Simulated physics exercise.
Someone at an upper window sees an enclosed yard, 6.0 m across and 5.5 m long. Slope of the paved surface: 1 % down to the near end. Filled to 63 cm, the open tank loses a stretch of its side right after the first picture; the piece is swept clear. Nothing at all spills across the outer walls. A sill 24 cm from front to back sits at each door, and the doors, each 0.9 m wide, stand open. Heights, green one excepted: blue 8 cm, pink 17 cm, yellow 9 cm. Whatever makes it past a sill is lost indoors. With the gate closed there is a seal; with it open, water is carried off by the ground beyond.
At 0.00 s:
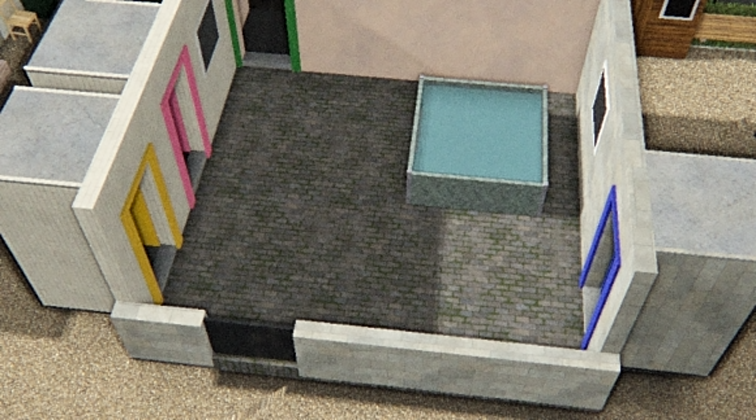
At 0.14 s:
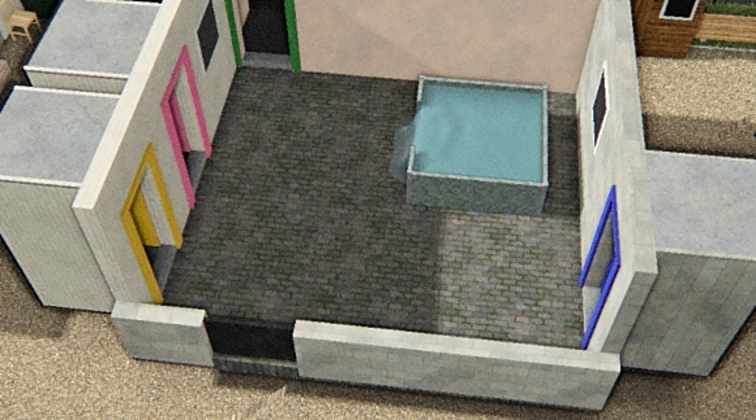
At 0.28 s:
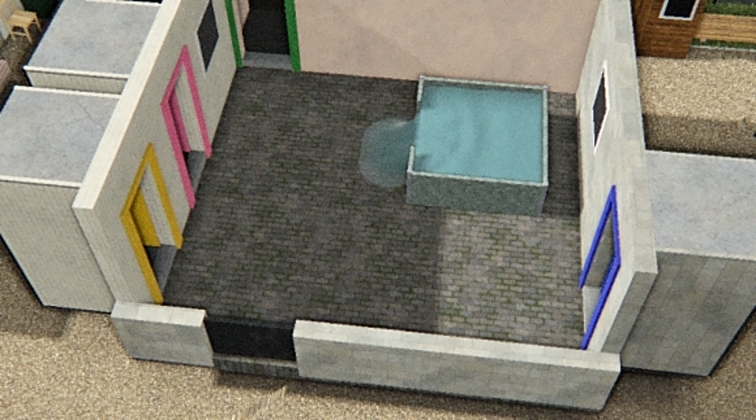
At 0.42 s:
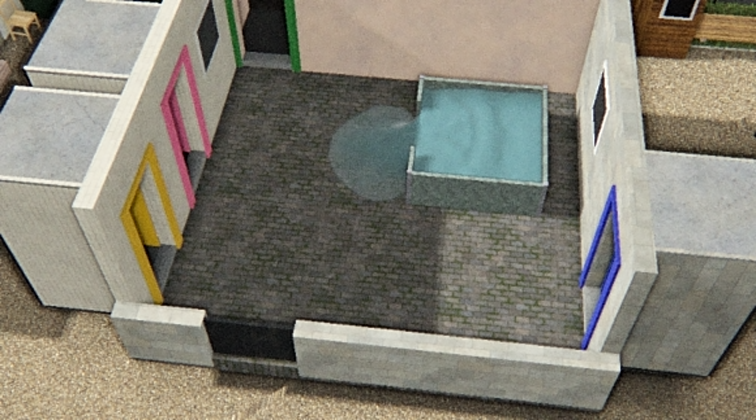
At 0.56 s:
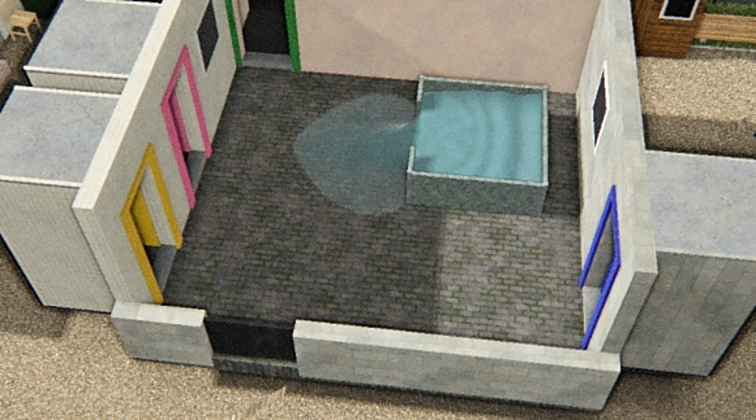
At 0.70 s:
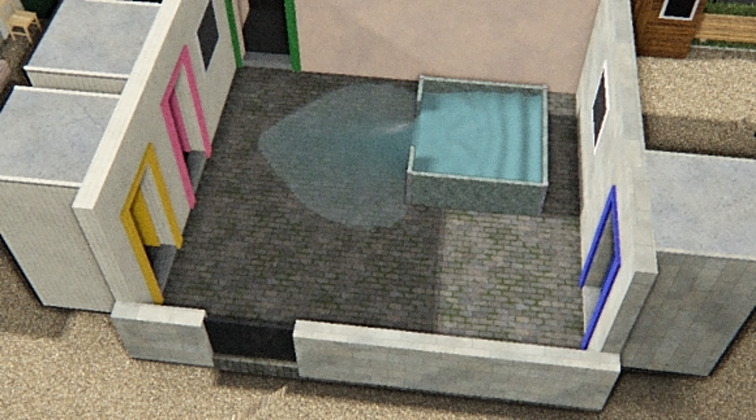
Water poured out through the left side of a raised, open tank in a walled yard, fanning leftward across the dark paving in a widening sheet while ripples crossed the water still inside.
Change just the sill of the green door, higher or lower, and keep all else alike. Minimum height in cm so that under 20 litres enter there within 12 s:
20 cm.
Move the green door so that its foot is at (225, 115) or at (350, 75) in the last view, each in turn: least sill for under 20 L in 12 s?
About 21 and 8.5 cm.
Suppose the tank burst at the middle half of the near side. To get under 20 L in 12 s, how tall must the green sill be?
In that case about 6.5 cm.
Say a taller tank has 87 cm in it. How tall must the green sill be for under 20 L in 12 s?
Required height: Approx. 32 cm.
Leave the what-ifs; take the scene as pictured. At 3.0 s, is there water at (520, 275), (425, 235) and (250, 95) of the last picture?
Status: Clear / clear / submerged.
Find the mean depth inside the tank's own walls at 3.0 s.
Close to 30 cm deep on average.
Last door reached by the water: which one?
Last: Blue.
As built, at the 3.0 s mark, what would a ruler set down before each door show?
Blue door 0 cm, pink door 20 cm, green door 23 cm, yellow door 11 cm.
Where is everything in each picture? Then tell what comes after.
Still water, 63 cm deep, in the open tank at (480, 132); the green door at (262, 23) is dry, in the first picture.
The gap is at (417, 143), the front 0.3 m out at (395, 174); the back of the open tank holds 63 cm, in the second picture.
The front is at (363, 163), 0.8 m from the gap at (417, 145); 1.0 m2 of floor is wet, 63 cm left at the back, in the third picture.
The gap is at (417, 146), the front 1.3 m out at (334, 160); the back of the open tank holds 63 cm, in the fourth picture.
The front is at (299, 151), 1.9 m from the gap at (417, 145); 3.3 m2 of floor is wet, 60 cm left at the back, in the fifth picture.
The gap is at (417, 145), the front 2.5 m out at (263, 145); the back of the open tank holds 54 cm; the green door at (262, 23), 3.3 m from the gap, is still 1.3 m from the nearest water, in the sixth picture.
After 1.4 s water covers 35 % of the floor, deepest (38 cm) near (409, 153); 4 cm at the green door, 0 litres in over its 13 cm sill.
After 3.0 s water covers 45 % of the floor, deepest (28 cm) near (166, 325); 23 cm at the green door, 40 litres in over its 13 cm sill.
After 12.0 s water covers 100 % of the floor, deepest (14 cm) near (569, 381); 4 cm at the green door, 62 litres in over its 13 cm sill.
At the green door as built, the water arrived by 1.4 s and peaked near 25 cm at 2.8 s.
Run again over the same 12 s with other heights there, 28 litres in over 18.5 cm, 7 litres over 25 cm. The limit of 20 litres is kept from about 20 cm up.
